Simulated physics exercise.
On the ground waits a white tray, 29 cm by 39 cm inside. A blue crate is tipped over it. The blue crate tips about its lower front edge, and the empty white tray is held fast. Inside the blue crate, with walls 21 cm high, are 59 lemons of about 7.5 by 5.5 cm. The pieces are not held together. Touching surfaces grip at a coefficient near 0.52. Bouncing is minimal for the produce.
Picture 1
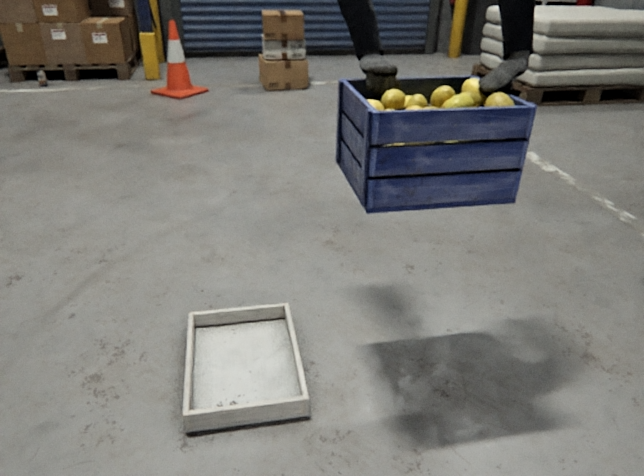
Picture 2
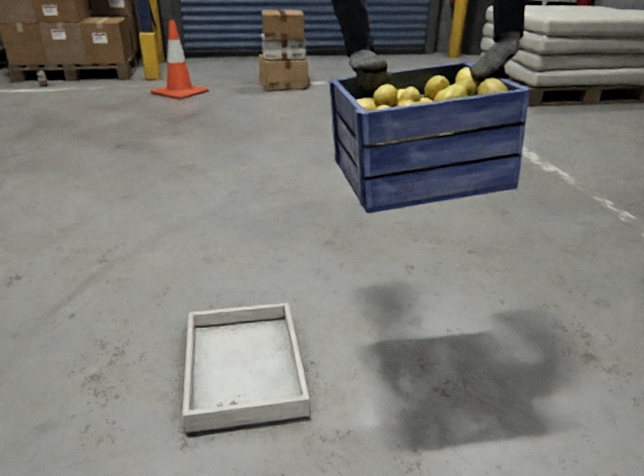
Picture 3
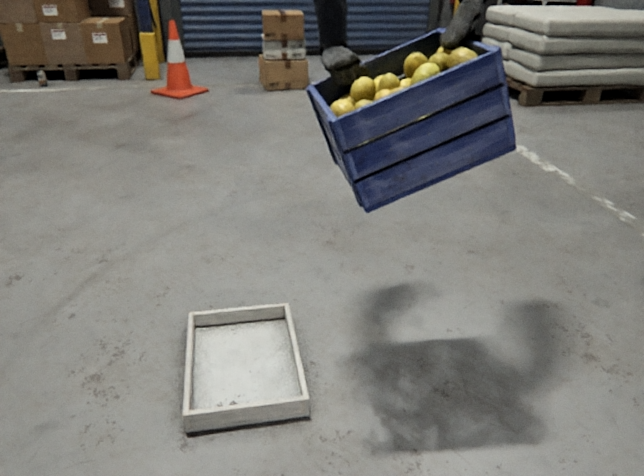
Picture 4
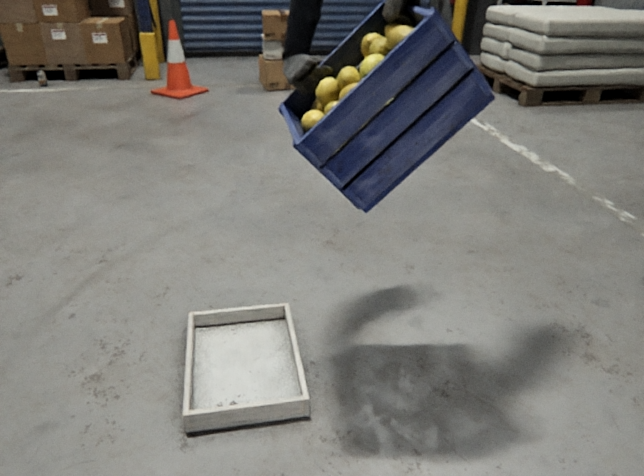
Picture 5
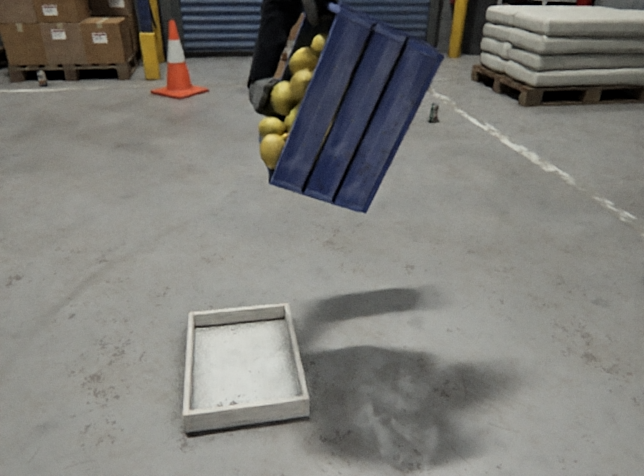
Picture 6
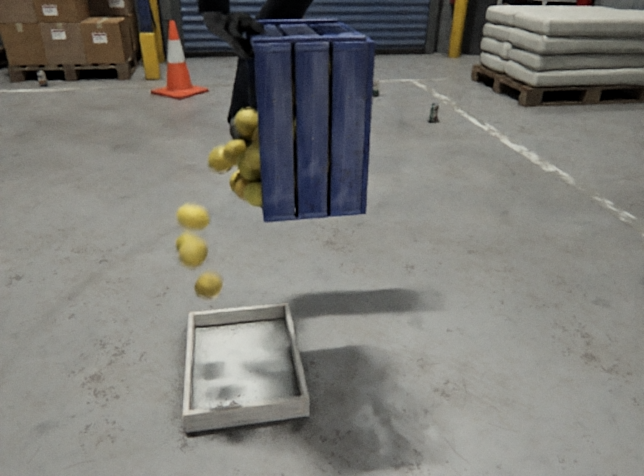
A blue crate of yellow lemons, held above a concrete floor by a person's gloved hands, tilts steadily leftward until it is on its side, and several lemons tumble out above an empty white tray that stays still.
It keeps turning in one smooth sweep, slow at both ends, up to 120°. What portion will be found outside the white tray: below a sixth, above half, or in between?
You'll likely see the majority of the load outside the white tray.
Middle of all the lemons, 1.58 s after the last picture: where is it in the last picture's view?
Centre: Approx. (117, 371).
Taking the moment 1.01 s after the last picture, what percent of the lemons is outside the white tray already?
By that time, roughly 60 percent.
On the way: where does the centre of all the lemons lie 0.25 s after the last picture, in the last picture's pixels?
Somewhere around (268, 183) in pixels.
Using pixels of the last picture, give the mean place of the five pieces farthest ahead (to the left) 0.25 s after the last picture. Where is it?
Around pixel (124, 358).
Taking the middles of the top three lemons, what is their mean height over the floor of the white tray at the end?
I'd say near 7 cm.
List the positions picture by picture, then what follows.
In the first picture (places track the rim corner closest to us here), blue crate (379, 112); white tray (188, 413); tipped 0°; all still inside.
The second picture shows blue crate (367, 112); tipped 6°.
The third picture shows blue crate (338, 119); tipped 22°.
The fourth picture shows blue crate (301, 140); tipped 43°.
The fifth picture shows blue crate (273, 177); tipped 68°.
The sixth picture shows blue crate (263, 215); white tray (188, 413); tipped 91°; 8 out, the lowest lemon at (187, 245).
Then, 0.25 s after the last picture, tilt 110°; 38 still in the blue crate, 2 in the white tray, 6 outside the white tray and 13 in the air.
Then, 0.57 s after the last picture, tilt 120°; 12 still in the blue crate, 9 in the white tray, 23 outside the white tray and 15 in the air.
Then, 1.01 s after the last picture, tilt 120°; 19 in the white tray, 35 outside the white tray and 5 in the air.
When it is over (1.58 s after the last picture), 21 in the white tray and 38 outside the white tray. Asked share, 38 of 59, 64 per cent.
